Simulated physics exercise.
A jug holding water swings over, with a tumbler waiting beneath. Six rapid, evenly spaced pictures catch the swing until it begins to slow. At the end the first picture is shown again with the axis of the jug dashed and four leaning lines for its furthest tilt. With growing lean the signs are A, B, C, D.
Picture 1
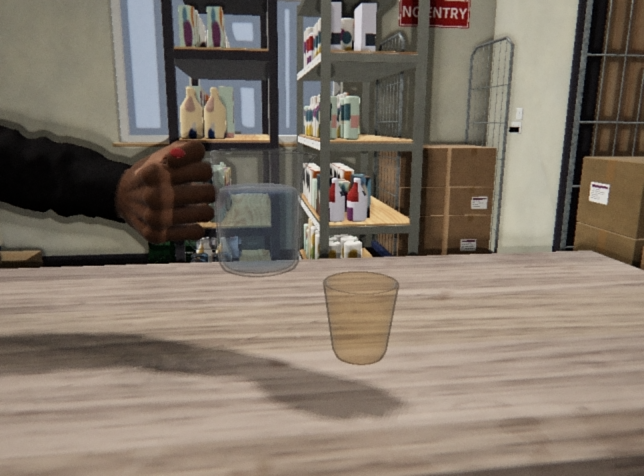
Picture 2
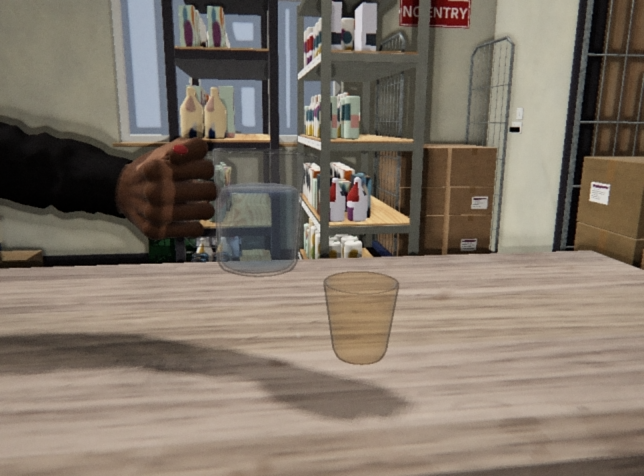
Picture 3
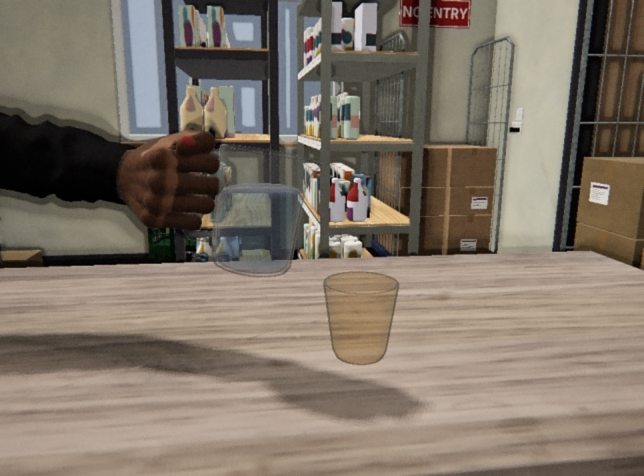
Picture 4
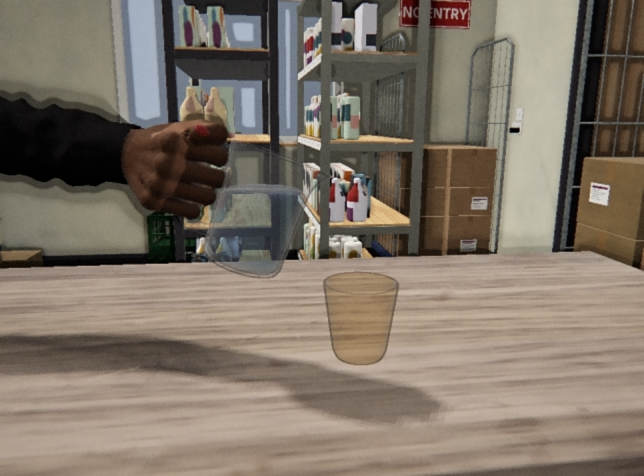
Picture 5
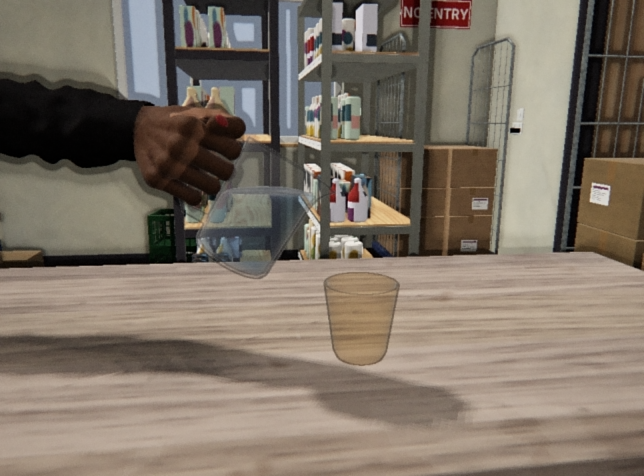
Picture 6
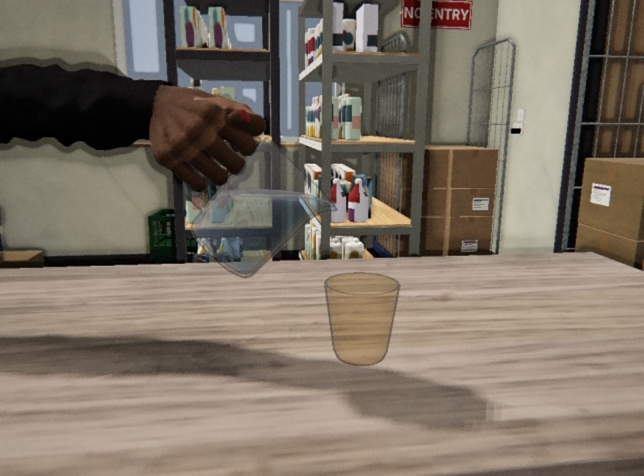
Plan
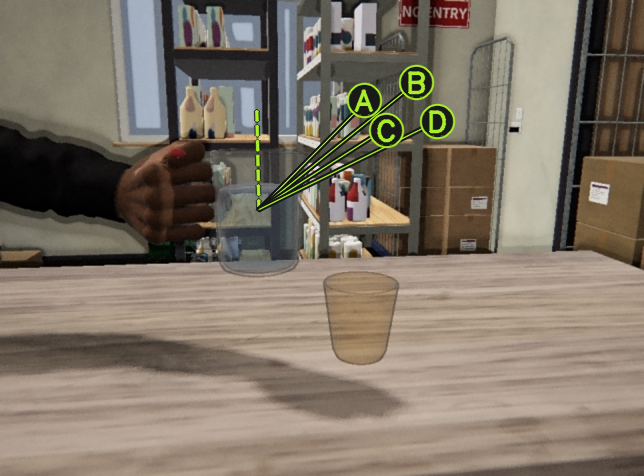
A dark-skinned hand in a black sleeve reaches in from the left, holding a clear, bluish jug of water above a pale wooden table, seen from a fixed view in a storeroom. An amber see-through tumbler stands near the middle, with stocked shelves, cardboard boxes and a red sign behind. The hand starts almost still, then rises slightly and turns, tilting the jug steadily rightward while the tumbler stays put.
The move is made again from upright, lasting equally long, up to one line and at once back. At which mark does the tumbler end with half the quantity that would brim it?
Best: D.
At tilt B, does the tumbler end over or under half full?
Under half.
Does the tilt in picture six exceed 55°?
No.
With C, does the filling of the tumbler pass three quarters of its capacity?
No, it does not.
On the marked copy, A at (353, 114); B at (402, 93); C at (370, 137); D at (421, 128).
With A, the tumbler ends with about 9 % of what it can hold.
With B, the tumbler ends with about 18 % of what it can hold.
With C, the tumbler ends with about 31 % of what it can hold.
With D, the tumbler ends with about 49 % of what it can hold.
